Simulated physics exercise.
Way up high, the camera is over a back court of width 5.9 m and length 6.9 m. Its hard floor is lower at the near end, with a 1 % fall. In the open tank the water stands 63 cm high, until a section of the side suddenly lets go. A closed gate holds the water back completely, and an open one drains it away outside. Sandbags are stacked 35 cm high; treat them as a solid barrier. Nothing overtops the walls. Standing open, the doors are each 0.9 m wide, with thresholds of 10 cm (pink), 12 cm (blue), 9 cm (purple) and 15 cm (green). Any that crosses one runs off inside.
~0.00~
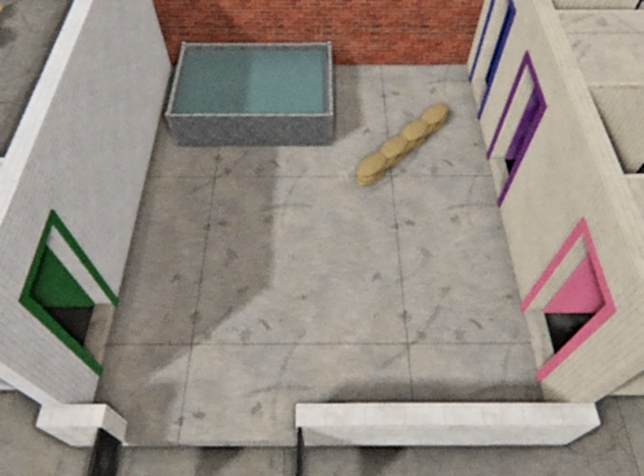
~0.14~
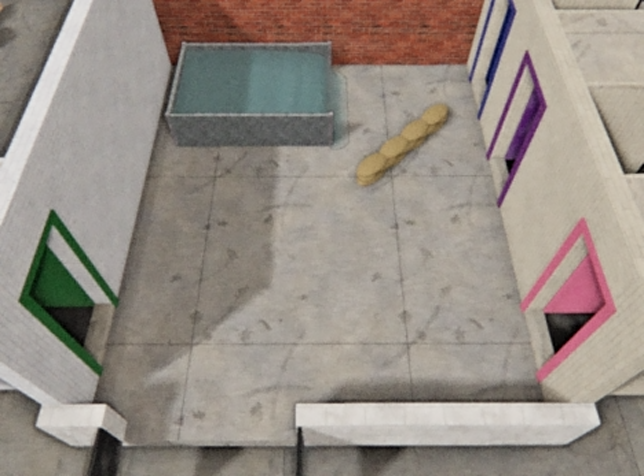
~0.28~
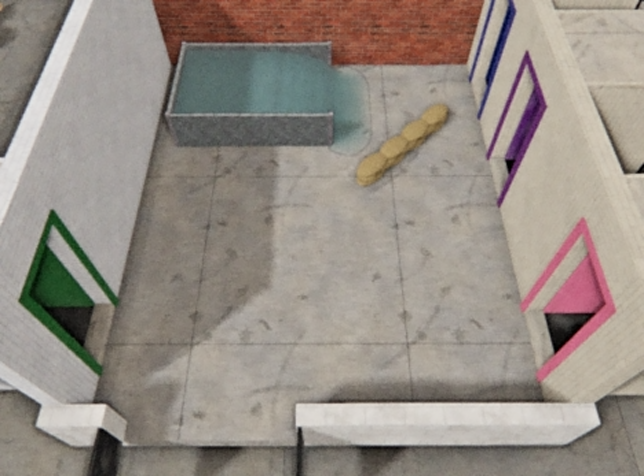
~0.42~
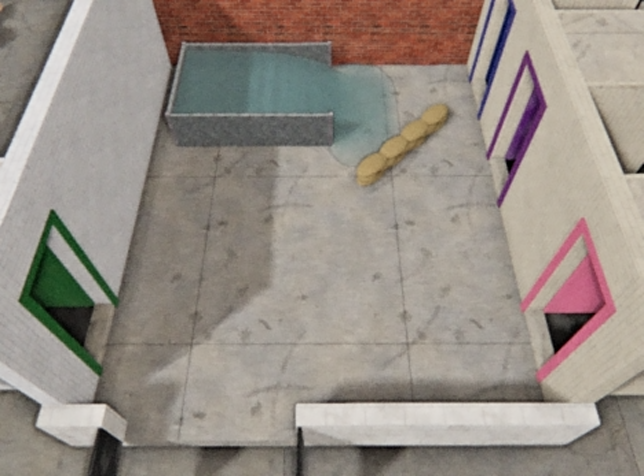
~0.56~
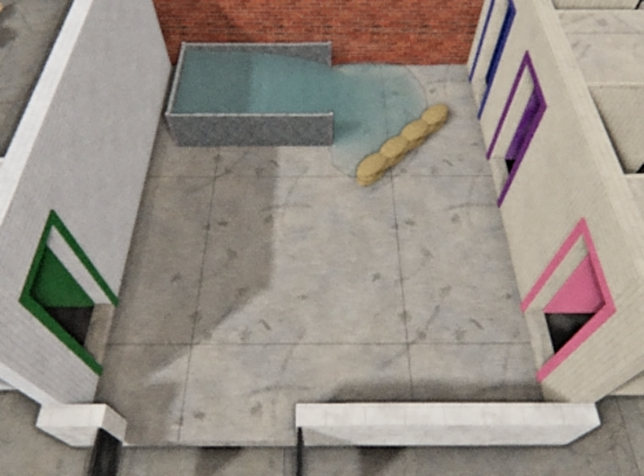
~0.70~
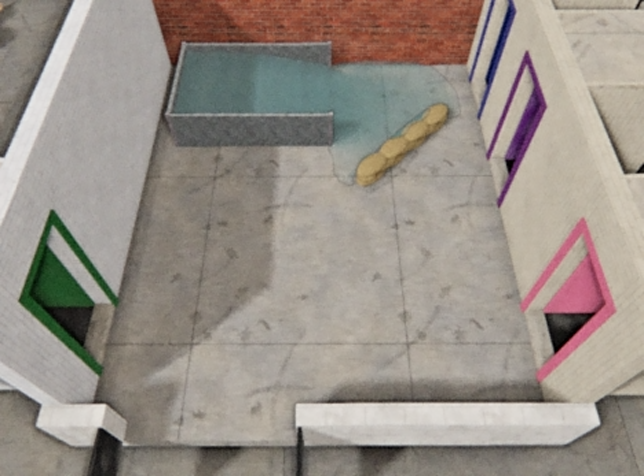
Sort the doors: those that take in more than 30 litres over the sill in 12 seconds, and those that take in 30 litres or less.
Sorted: The pink door takes in 30 litres or less; the blue door takes in more; the purple door takes in 30 litres or less; the green door takes in 30 litres or less.
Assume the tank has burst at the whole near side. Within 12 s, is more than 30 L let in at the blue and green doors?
Blue stays inside, green stays inside, judged against that limit.
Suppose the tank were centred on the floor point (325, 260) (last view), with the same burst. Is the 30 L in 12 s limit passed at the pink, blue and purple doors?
Pink: Too much; blue: Within limit; purple: Too much.
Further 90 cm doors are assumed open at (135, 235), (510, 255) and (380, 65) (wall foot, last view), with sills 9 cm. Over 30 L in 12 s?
First doorway falls short, second falls short, third gets there.
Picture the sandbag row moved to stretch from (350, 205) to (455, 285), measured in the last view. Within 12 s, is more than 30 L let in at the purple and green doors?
Doors: Purple exceeds / green stays under.
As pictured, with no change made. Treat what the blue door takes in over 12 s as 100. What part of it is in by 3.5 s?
Fraction in by then: Around 75 per cent.
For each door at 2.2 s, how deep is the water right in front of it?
Depth readings (cm): Pink = 0; blue = 37; purple = 1; green = 0.
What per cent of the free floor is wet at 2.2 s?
Wet share: About 20 %.
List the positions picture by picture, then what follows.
Still water, 63 cm deep, in the open tank at (254, 81), in the first frame.
The front is at (333, 148), 1.0 m from the gap at (328, 100); 0.3 m2 of floor is under water; 63 cm left at the back of the open tank, in the second frame.
Water pours out at (328, 101) and has run 1.1 m, to (353, 150); typically 11 cm deep outside, 63 cm at the open tank's back, in the third frame.
The front is at (387, 150), 1.5 m from the gap at (328, 101); 2.6 m2 of floor is under water; 63 cm left at the back of the open tank, in the fourth frame.
Water pours out at (328, 102) and has run 1.8 m, to (415, 81); typically 9 cm deep outside, 63 cm at the open tank's back, in the fifth frame.
Water pours out at (328, 102) and has run 2.4 m, to (450, 89); typically 9 cm deep outside, 62 cm at the open tank's back, in the sixth frame.
After 1.4 s water covers 15 % of the floor and is deepest (51 cm) near (464, 79); pink door not reached, blue door 9 cm at the sill, 52 L in, purple door not reached, green door not reached.
After 2.2 s water covers 20 % of the floor and is deepest (51 cm) near (462, 72); pink door not reached, blue door 37 cm at the sill, 179 L in, purple door 1 cm at the sill, 0 L in, green door not reached.
After 3.5 s water covers 50 % of the floor and is deepest (32 cm) near (415, 125); pink door not reached, blue door 31 cm at the sill, 423 L in, purple door 7 cm at the sill, 0 L in, green door not reached.
After 7.0 s water covers 90 % of the floor and is deepest (15 cm) near (172, 67); pink door 4 cm at the sill, 0 L in, blue door 11 cm at the sill, 545 L in, purple door 4 cm at the sill, 0 L in, green door 6 cm at the sill, 0 L in.
After 12.0 s water covers 85 % of the floor and is deepest (13 cm) near (461, 66); pink door 5 cm at the sill, 0 L in, blue door 10 cm at the sill, 546 L in, purple door 2 cm at the sill, 0 L in, green door 7 cm at the sill, 0 L in.
